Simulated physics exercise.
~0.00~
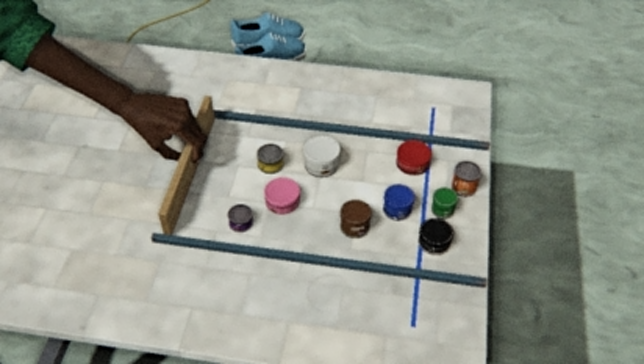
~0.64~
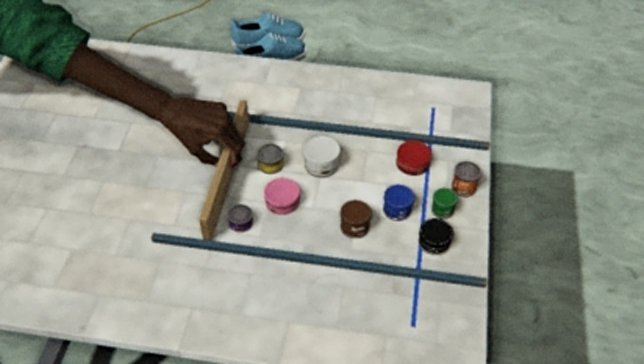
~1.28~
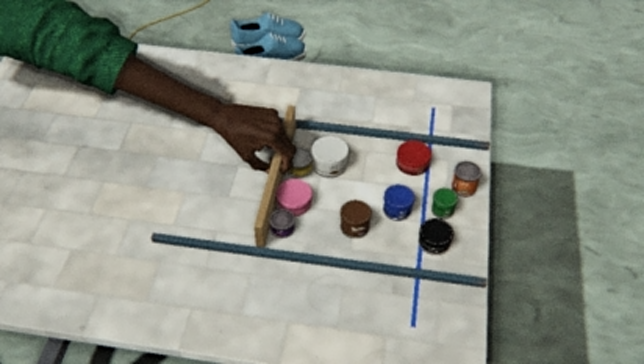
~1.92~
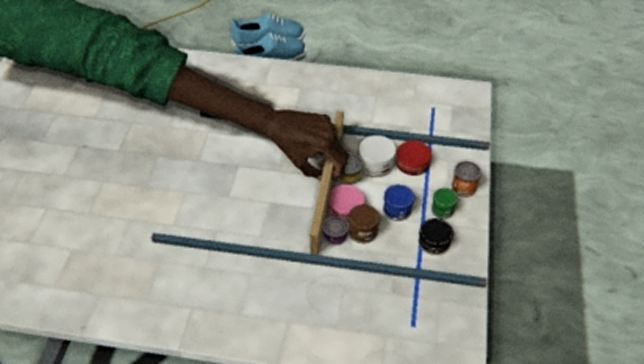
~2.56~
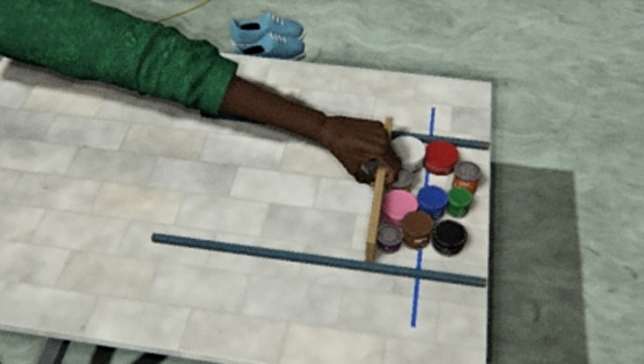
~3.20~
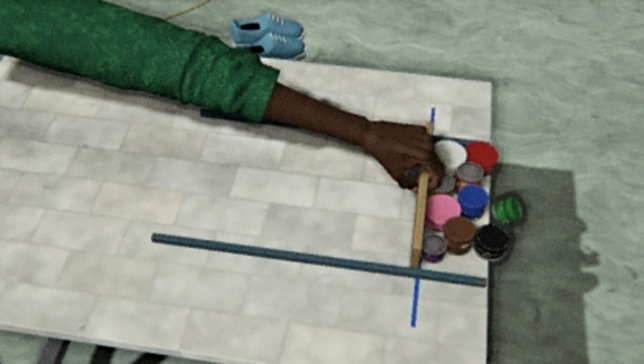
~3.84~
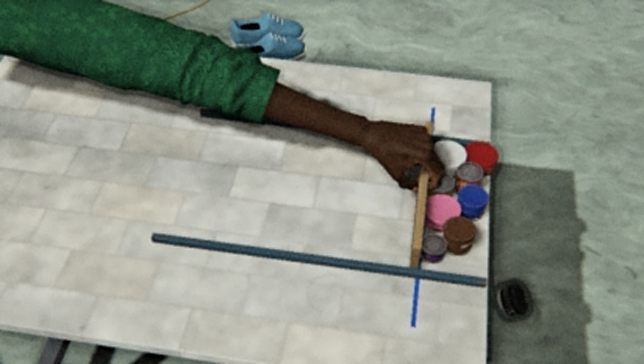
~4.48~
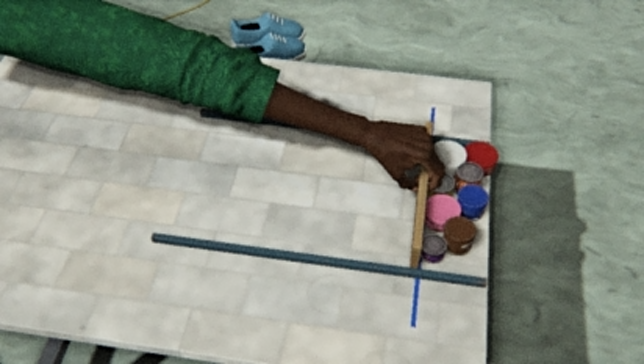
A dark-skinned hand in a green sleeve pushes a small upright wooden board rightward across a pale tiled tabletop, seen from above at an angle. Between two dark teal rails sit small round pots, including white, pink, yellow, purple, brown, red, blue, orange, green and black ones, with a blue tape line near the right edge and blue shoes on the greenish floor behind. The board gathers the left pots, then crowds them all together. As it reaches the tape and stops, the green pot goes over the edge, followed by the black one. The others stay packed on the table.
